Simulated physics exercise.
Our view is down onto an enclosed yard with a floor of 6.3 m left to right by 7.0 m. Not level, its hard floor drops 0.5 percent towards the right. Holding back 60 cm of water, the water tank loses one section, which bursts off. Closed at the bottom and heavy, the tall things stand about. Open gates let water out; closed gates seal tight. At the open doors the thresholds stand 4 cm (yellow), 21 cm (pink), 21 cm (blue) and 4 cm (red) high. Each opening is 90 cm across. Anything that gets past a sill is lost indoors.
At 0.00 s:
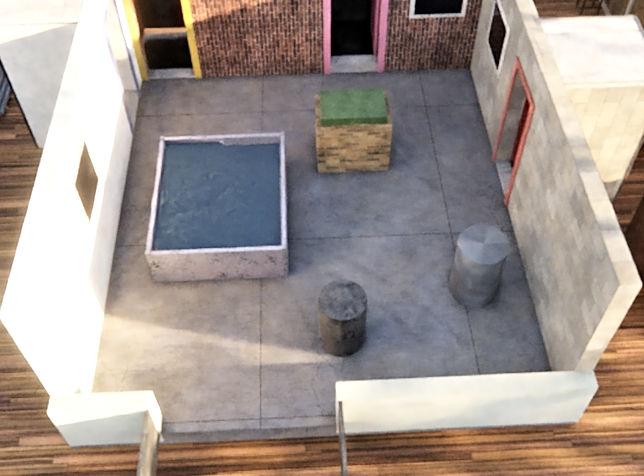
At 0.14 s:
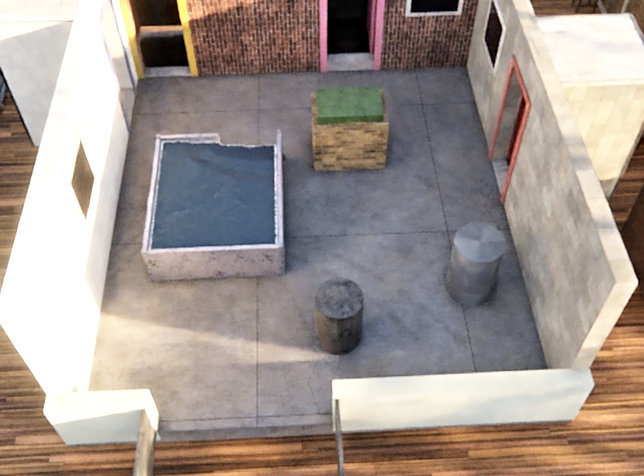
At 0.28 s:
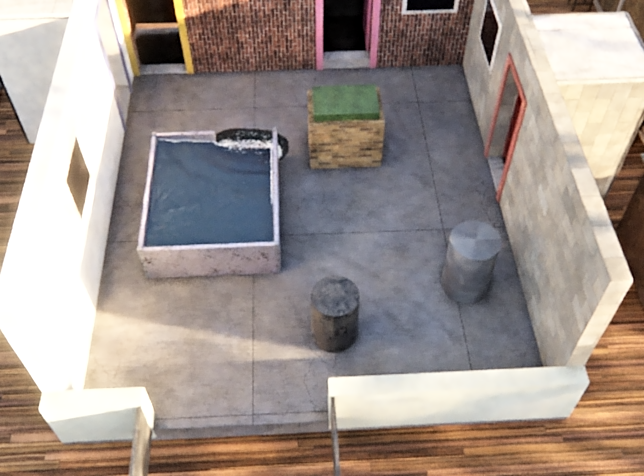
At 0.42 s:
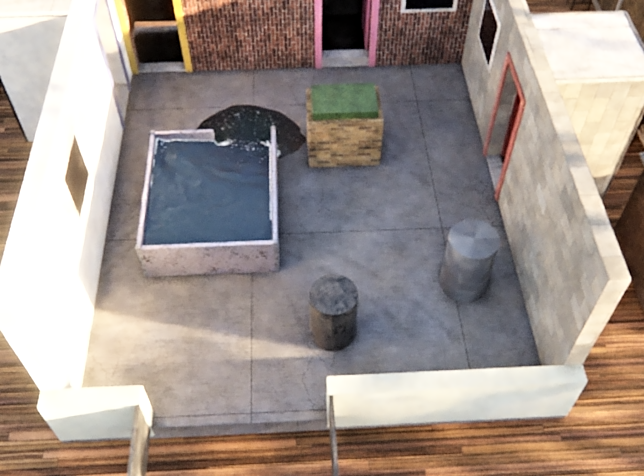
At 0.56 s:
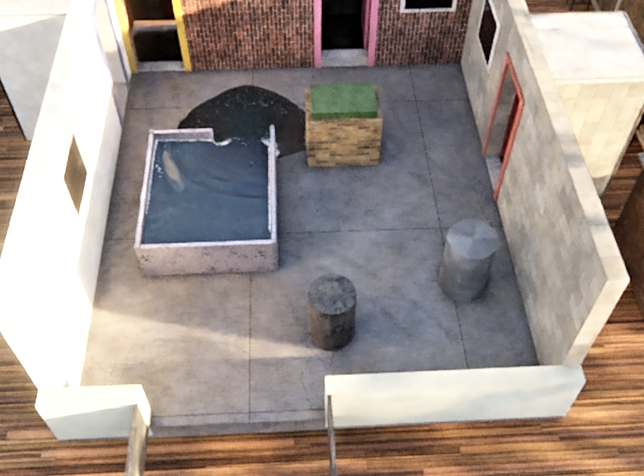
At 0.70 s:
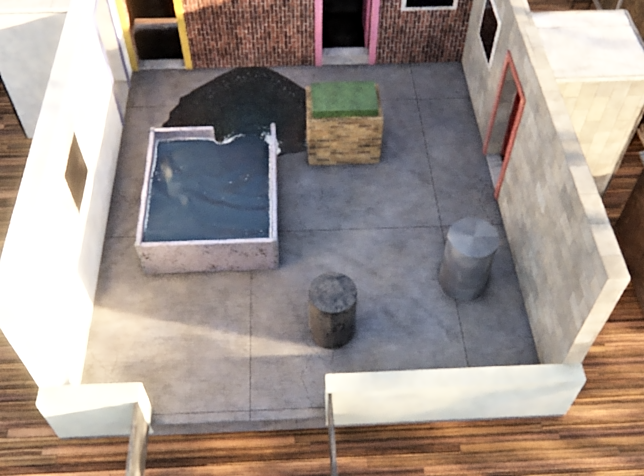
We see a walled yard with a rectangular water tank, a grass-topped block and two cylinders; part of the tank's far rim gives way, and water pours out behind it, spreading in a dark pool across the floor.
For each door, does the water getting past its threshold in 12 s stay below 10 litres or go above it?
At the end, the yellow door is going to top the limit; the pink door is going to fall short of the limit; the blue door is going to fall short of the limit; the red door is going to top the limit.
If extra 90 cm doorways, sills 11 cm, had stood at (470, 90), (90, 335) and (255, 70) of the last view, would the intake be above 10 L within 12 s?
Taking them in order, the first gets enough, the second too little and the third enough.
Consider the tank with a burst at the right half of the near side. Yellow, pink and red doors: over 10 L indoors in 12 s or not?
In that case, yellow door: Less than that, pink door: Less than that, red door: Less than that.
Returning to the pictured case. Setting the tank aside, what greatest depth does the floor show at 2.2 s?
Up to near 30 cm.
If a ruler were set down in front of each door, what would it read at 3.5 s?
Readings (cm): Yellow = 13; pink = 15; blue = 14; red = 3.
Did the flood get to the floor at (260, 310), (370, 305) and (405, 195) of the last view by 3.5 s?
Untouched, untouched, untouched.
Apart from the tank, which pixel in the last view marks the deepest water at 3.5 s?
Near (454, 65).
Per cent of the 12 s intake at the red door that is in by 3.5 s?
Share by then: ~ 0 %.
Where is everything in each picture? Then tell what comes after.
In the first picture, the water tank at (220, 193) is whole and still, 60 cm deep.
In the second picture, water pours out on the water tank's far side and has run 0.5 m, to a hidden place; typically 8 cm deep outside, 60 cm at the water tank's back.
In the third picture, water pours out on the water tank's far side and has run 0.8 m, to a hidden place; typically 10 cm deep outside, 60 cm at the water tank's back.
In the fourth picture, water pours out on the water tank's far side and has run 1.3 m, to (233, 109); typically 6 cm deep outside, 60 cm at the water tank's back.
In the fifth picture, water pours out on the water tank's far side and has run 1.8 m, to (249, 89); typically 5 cm deep outside, 60 cm at the water tank's back.
In the sixth picture, the front is at (257, 68), 2.4 m from the gap on the water tank's far side; 4.2 m2 of floor is under water; 60 cm left at the back of the water tank.
After 1.4 s water covers 20 % of the floor and is deepest (34 cm) near (256, 151); yellow door 7 cm at the sill, 0 L in, pink door 11 cm at the sill, 0 L in, blue door not reached, red door not reached.
After 2.2 s water covers 25 % of the floor and is deepest (30 cm) near (247, 70); yellow door 12 cm at the sill, 12 L in, pink door 21 cm at the sill, 0 L in, blue door 6 cm at the sill, 0 L in, red door not reached.
After 3.5 s water covers 35 % of the floor and is deepest (26 cm) near (454, 65); yellow door 13 cm at the sill, 65 L in, pink door 15 cm at the sill, 0 L in, blue door 14 cm at the sill, 0 L in, red door 3 cm at the sill, 0 L in.
After 7.0 s water covers 75 % of the floor and is deepest (16 cm) near (457, 77); yellow door 10 cm at the sill, 167 L in, pink door 9 cm at the sill, 0 L in, blue door 9 cm at the sill, 0 L in, red door 6 cm at the sill, 7 L in.
After 12.0 s water covers 100 % of the floor and is deepest (10 cm) near (535, 391); yellow door 6 cm at the sill, 214 L in, pink door 5 cm at the sill, 0 L in, blue door 5 cm at the sill, 0 L in, red door 5 cm at the sill, 18 L in.
